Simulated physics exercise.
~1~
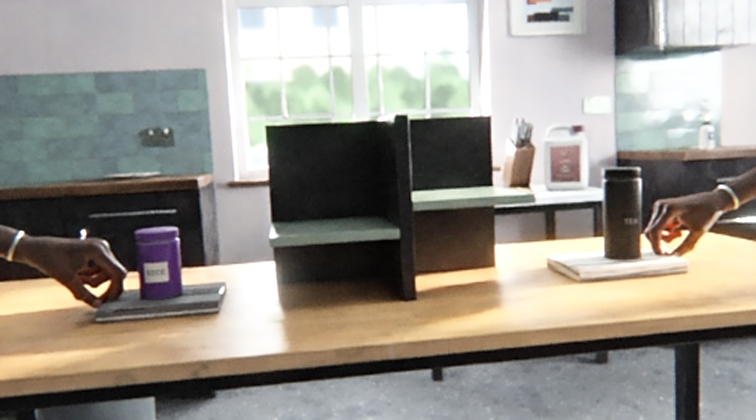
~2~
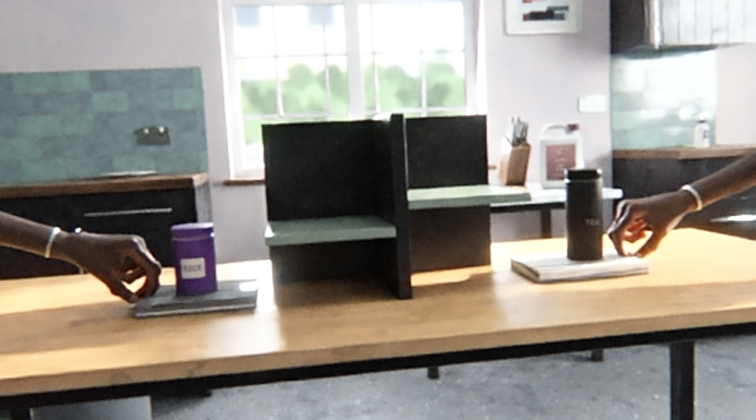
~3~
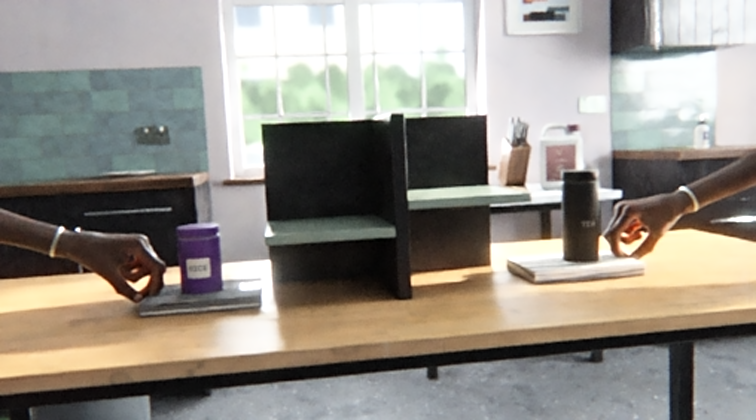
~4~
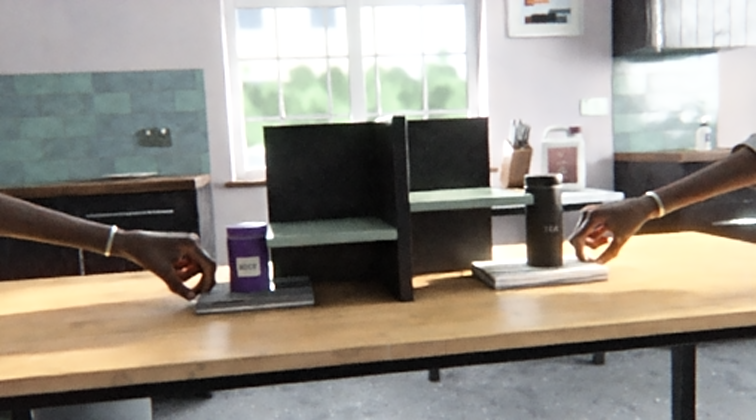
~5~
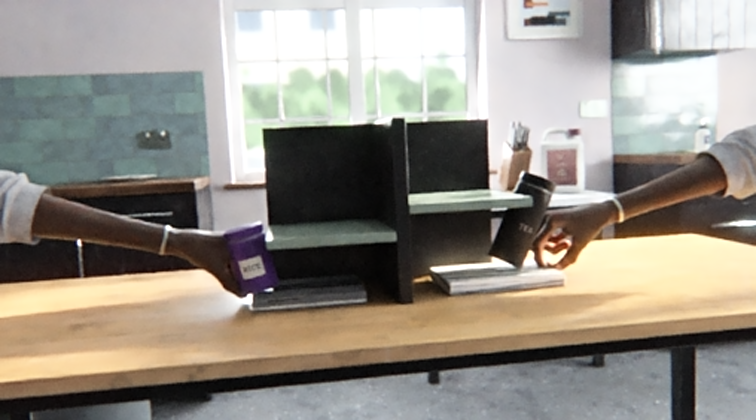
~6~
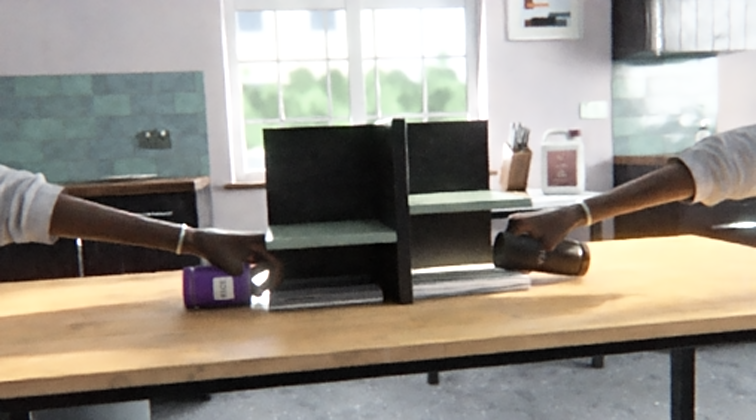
On a wooden kitchen table, two hands slide a grey slab with a purple jar and a white board with a black jar inward beneath a stand's green shelves; both jars strike the shelves, tilt, and end lying on their sides.
